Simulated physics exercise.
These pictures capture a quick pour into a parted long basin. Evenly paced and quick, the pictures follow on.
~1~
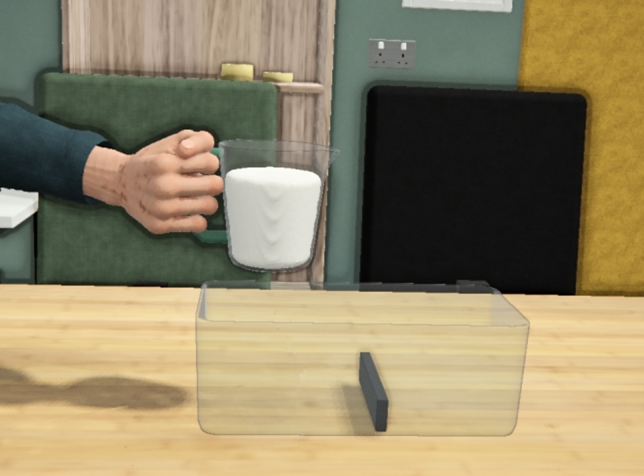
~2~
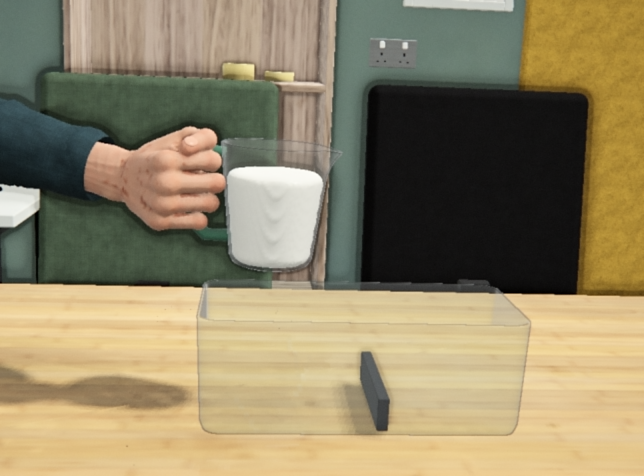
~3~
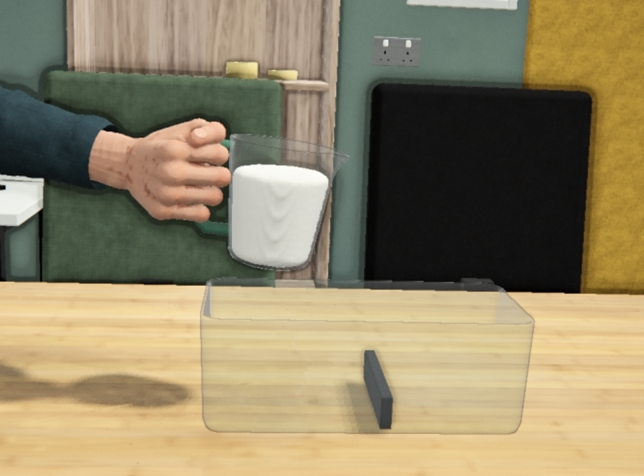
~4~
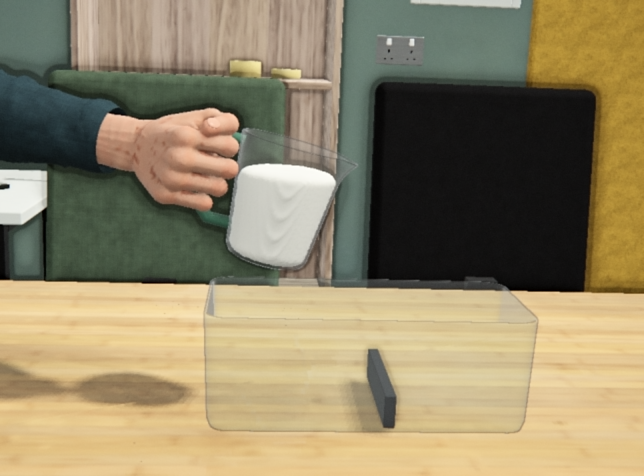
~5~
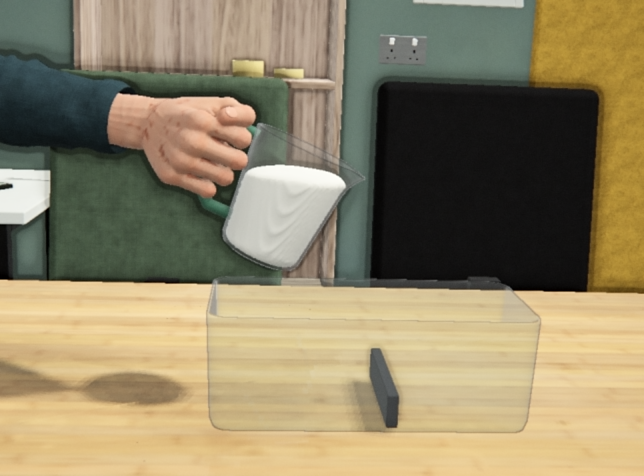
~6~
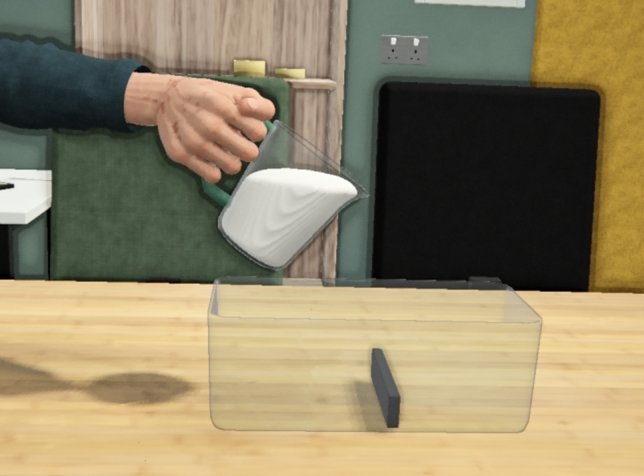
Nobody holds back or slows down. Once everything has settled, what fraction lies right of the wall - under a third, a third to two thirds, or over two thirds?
A third to two thirds lies right of the wall.
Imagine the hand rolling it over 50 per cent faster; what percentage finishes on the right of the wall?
Close to 30 per cent.
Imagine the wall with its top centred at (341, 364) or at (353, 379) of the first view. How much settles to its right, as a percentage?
In order, near 85 and 75 in a hundred.
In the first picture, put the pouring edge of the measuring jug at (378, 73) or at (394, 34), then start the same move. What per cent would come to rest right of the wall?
Near 85 % and 70 %.
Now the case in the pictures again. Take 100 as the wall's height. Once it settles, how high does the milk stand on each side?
Close to 30 for the left and 40 for the right.
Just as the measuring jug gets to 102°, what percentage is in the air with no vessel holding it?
Around 20 in a hundred.
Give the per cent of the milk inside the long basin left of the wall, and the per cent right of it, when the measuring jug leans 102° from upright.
Near 10 in a hundred left, near 20 in a hundred right.
A moment on, the measuring jug is tipped right over and 51 per cent is still to pour, 8 is left of the wall and 21 right of it.
Next, the measuring jug is tipped right over and 4 per cent is still to pour, 48 is left of the wall and 44 right of it.
Then the measuring jug is tipped right over and 0 per cent is still to pour, 56 is left of the wall and 43 right of it.
Later the measuring jug is tipped right over and 0 per cent is still to pour, 55 is left of the wall and 44 right of it.
In the end 55 per cent lies left of the wall, 44 right of it and 1 outside.
